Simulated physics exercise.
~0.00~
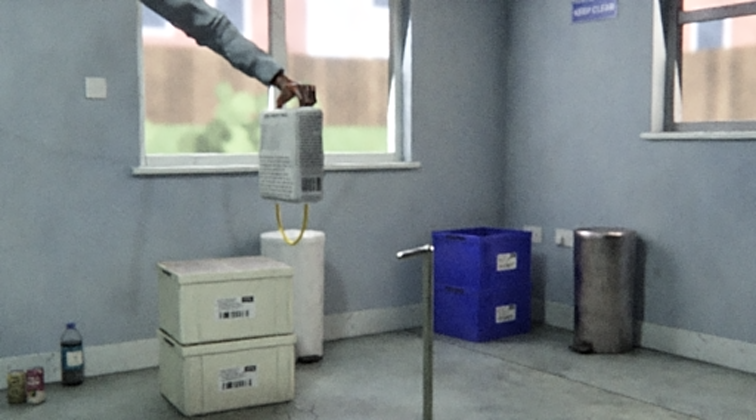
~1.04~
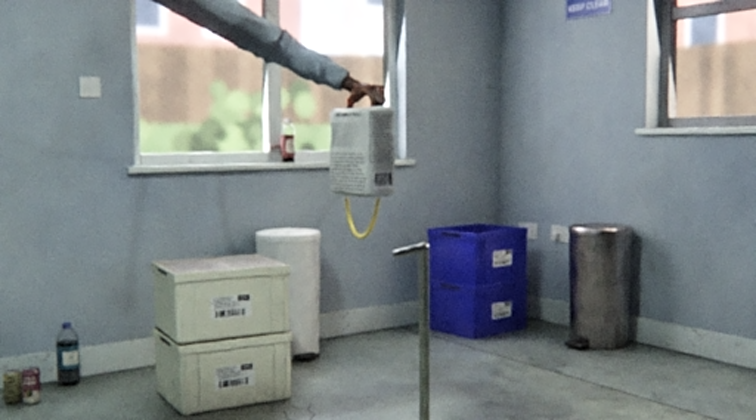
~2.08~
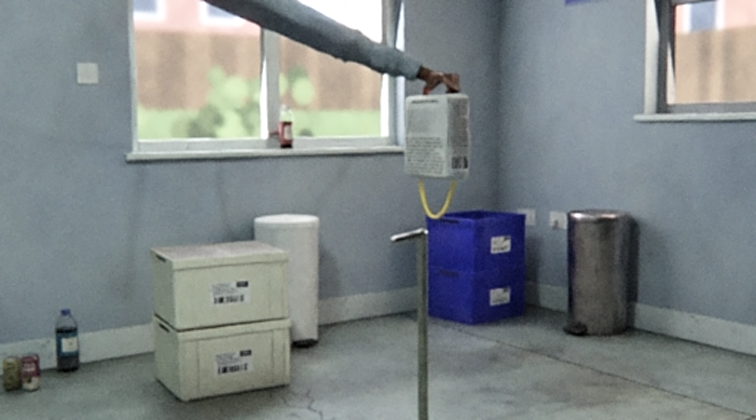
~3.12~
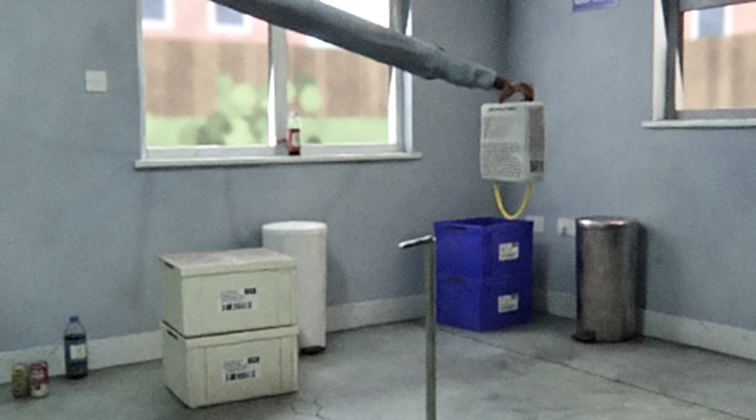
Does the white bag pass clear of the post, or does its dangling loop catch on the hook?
The white bag passes clear of the post. Its yellow loop is still hanging free beneath it on the far side of the hook.
To begin with, an outstretched arm in a blue-grey sleeve holds a white bag upright by its top, to the left of a thin metal post with a hook, while a yellow loop dangles underneath. The hand carries the bag to the right, past the window and towards the post. It then crosses over the top of the post, with the loop still hanging free. The arm keeps reaching right, taking the bag beyond the hook without a snag. At the end the bag is still in the hand, above the blue crates and clear of the post.
